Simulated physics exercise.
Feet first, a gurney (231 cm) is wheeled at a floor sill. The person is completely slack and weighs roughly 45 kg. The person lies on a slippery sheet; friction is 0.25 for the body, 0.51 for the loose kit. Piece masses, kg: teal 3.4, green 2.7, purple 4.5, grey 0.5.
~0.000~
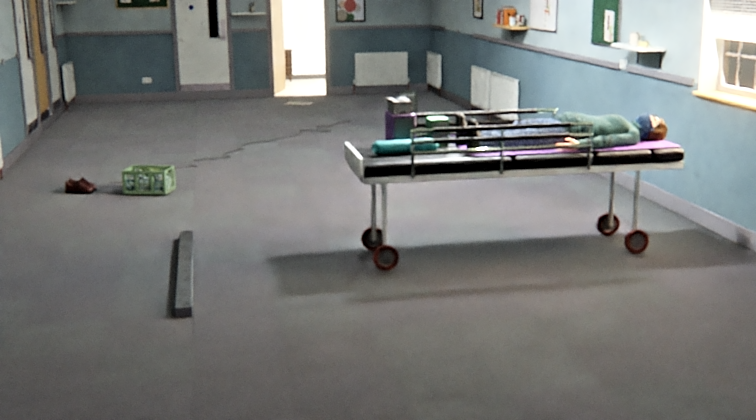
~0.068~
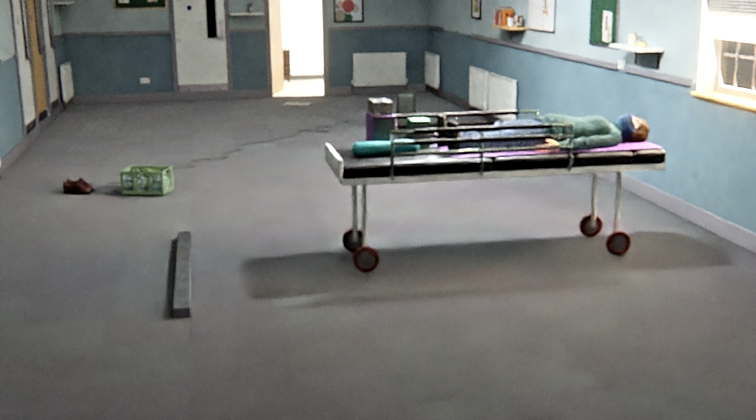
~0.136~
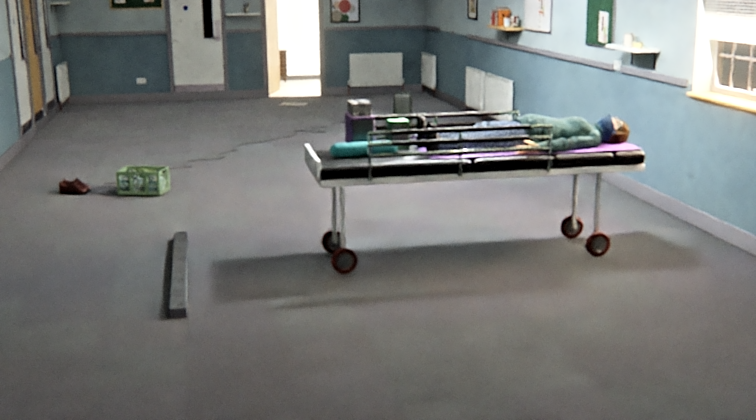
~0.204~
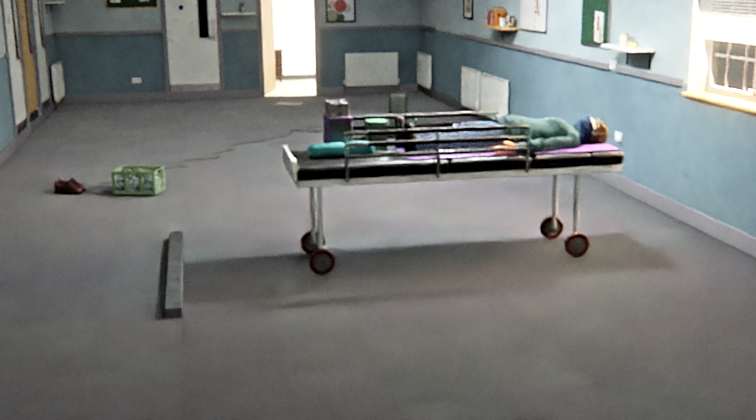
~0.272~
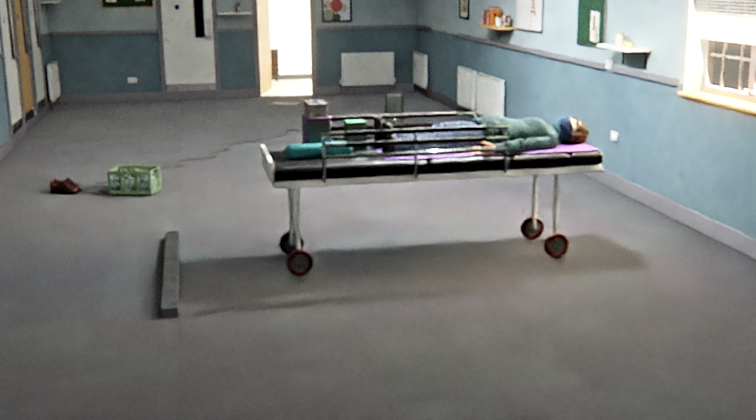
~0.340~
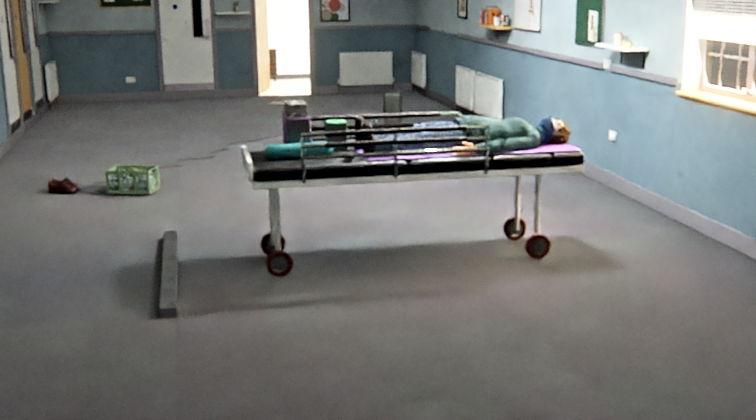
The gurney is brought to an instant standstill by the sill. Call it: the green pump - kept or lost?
Kept.
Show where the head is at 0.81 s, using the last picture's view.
The head should be near (441, 138).
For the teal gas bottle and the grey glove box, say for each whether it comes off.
Teal gas bottle remains in place, grey glove box falls away.
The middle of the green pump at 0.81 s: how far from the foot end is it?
Short of it, by close to 45 cm.
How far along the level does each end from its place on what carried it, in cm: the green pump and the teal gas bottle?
Estimates - green pump 50, teal gas bottle 10.
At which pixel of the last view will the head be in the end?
(401, 140).
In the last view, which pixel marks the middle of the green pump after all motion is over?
In the last picture it ends at roughly (181, 140).
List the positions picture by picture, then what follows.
In the first frame, green pump (437, 131), grey glove box (400, 106); 123 cm still to roll.
In the second frame, green pump (418, 133), grey glove box (380, 107); 110 cm still to roll.
In the third frame, green pump (398, 134), grey glove box (359, 108); 97 cm still to roll.
In the fourth frame, green pump (376, 134), grey glove box (337, 108); 85 cm still to roll.
In the fifth frame, green pump (355, 134), grey glove box (315, 108); 72 cm still to roll.
In the sixth frame, green pump (336, 135), grey glove box (296, 109); 60 cm still to roll. Speed about 1.9 m/s.
It happens at 0.66 s.
After 0.81 s the green pump is 44 cm short of the foot end, tilted 0°, near (220, 140) in the last picture's view; the grey glove box 15 cm short of the foot end, tilted 5°.
After 1.06 s the green pump is 25 cm short of the foot end, tilted 15°, near (192, 136) in the last picture's view; the grey glove box 12 cm past the foot end, tilted 45°.
After 1.36 s the green pump is 18 cm short of the foot end, tilted 0°, near (181, 140) in the last picture's view.
Final state at 2.7 s, teal gas bottle stays on; green pump stays on; purple monitor drops off; grey glove box drops off; left ankle stops short of the foot end.
